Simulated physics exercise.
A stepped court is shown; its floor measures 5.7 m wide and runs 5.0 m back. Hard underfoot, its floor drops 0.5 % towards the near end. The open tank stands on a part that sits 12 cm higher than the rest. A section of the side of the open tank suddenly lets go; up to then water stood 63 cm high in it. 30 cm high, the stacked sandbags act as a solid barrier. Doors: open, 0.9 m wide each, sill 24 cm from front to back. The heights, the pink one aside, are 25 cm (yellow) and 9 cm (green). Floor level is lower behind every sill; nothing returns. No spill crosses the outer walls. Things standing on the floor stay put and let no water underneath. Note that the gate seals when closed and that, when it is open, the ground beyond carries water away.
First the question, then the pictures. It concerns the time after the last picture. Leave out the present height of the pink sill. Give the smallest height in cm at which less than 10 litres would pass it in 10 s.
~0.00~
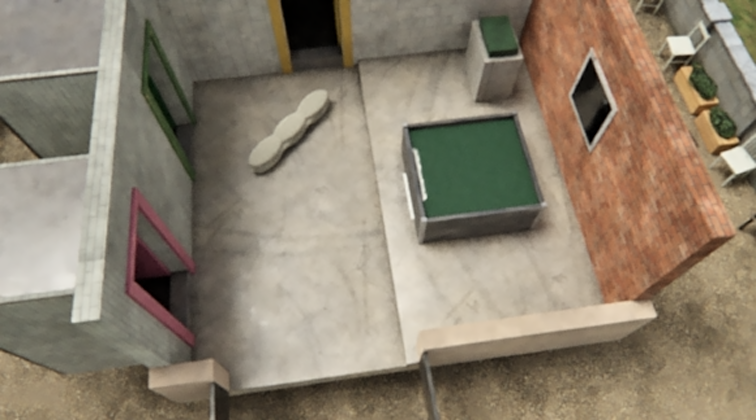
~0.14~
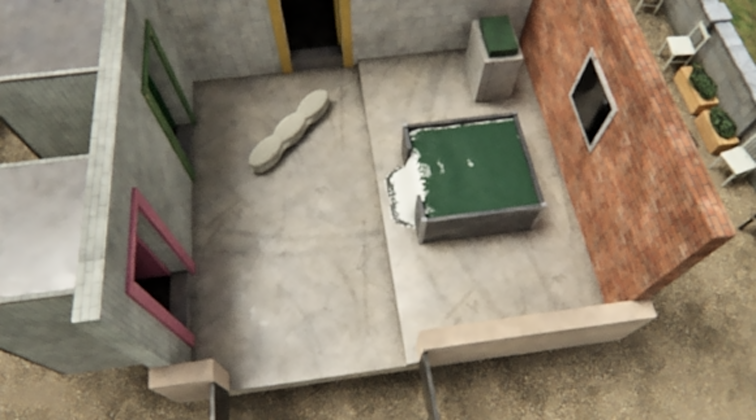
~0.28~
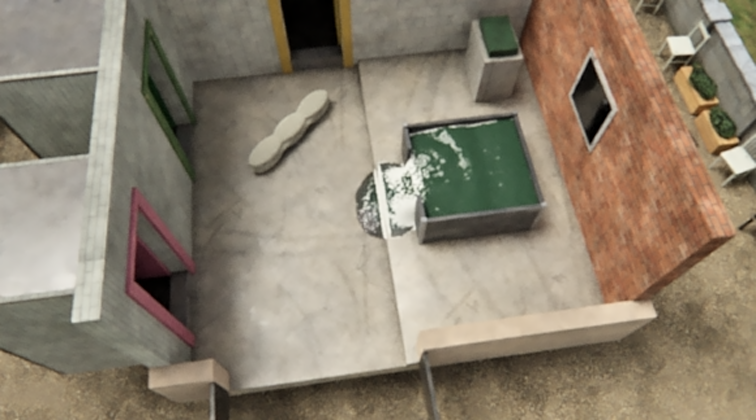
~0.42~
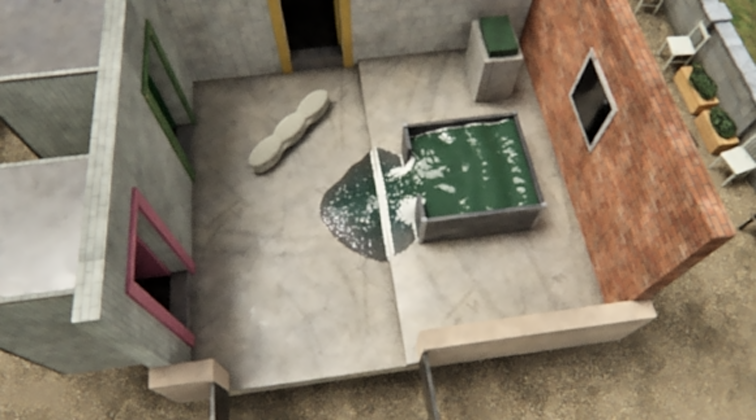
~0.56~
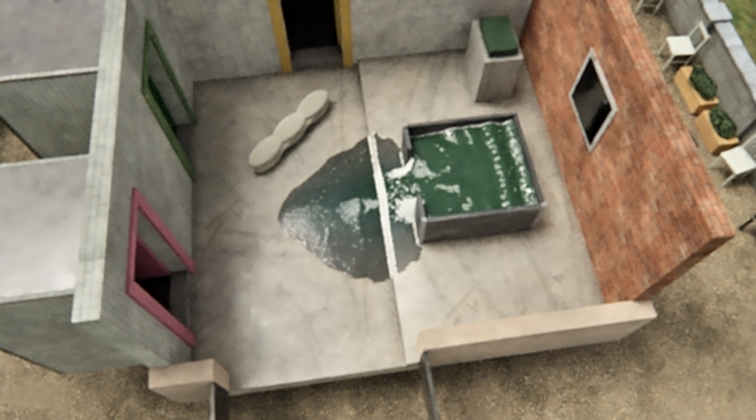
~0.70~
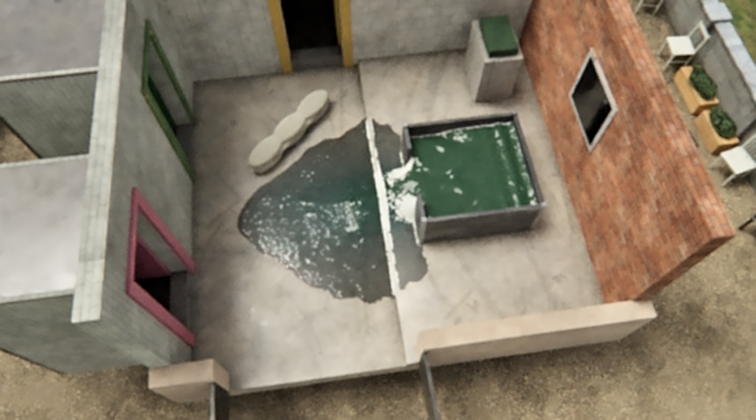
Roughly 16 cm.
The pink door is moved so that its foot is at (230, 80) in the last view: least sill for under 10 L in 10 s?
Close to 7.5 cm at the least.
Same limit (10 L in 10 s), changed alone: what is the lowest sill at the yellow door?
Door yellow, min height approx. 7.0 cm.
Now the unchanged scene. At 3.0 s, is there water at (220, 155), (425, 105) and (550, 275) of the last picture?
Going in order: Swamped, untouched, untouched.
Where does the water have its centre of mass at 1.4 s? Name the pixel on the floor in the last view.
Around (400, 197).
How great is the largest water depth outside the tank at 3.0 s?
It gets to close to 24 centimetres there.
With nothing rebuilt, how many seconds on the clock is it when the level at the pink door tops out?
Near 1.8 s.
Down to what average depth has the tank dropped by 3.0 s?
Average depth: Approx. 25 cm.
After 1.4 s water covers 35 % of the floor, deepest (33 cm) near (408, 200); 13 cm at the pink door, 0 litres in over its 19 cm sill.
After 3.0 s water covers 45 % of the floor, deepest (24 cm) near (192, 377); 16 cm at the pink door, 2 litres in over its 19 cm sill.
After 10.0 s water covers 55 % of the floor, deepest (10 cm) near (192, 377); 8 cm at the pink door, 2 litres in over its 19 cm sill.
At the pink door as built, the water arrived by 1.3 s and peaked near 21 cm at 1.8 s.
Run again over the same 10 s with other heights there, 23 litres in over 13.5 cm, 3 litres over 18.5 cm. The limit of 10 litres is kept from about 16 cm up.
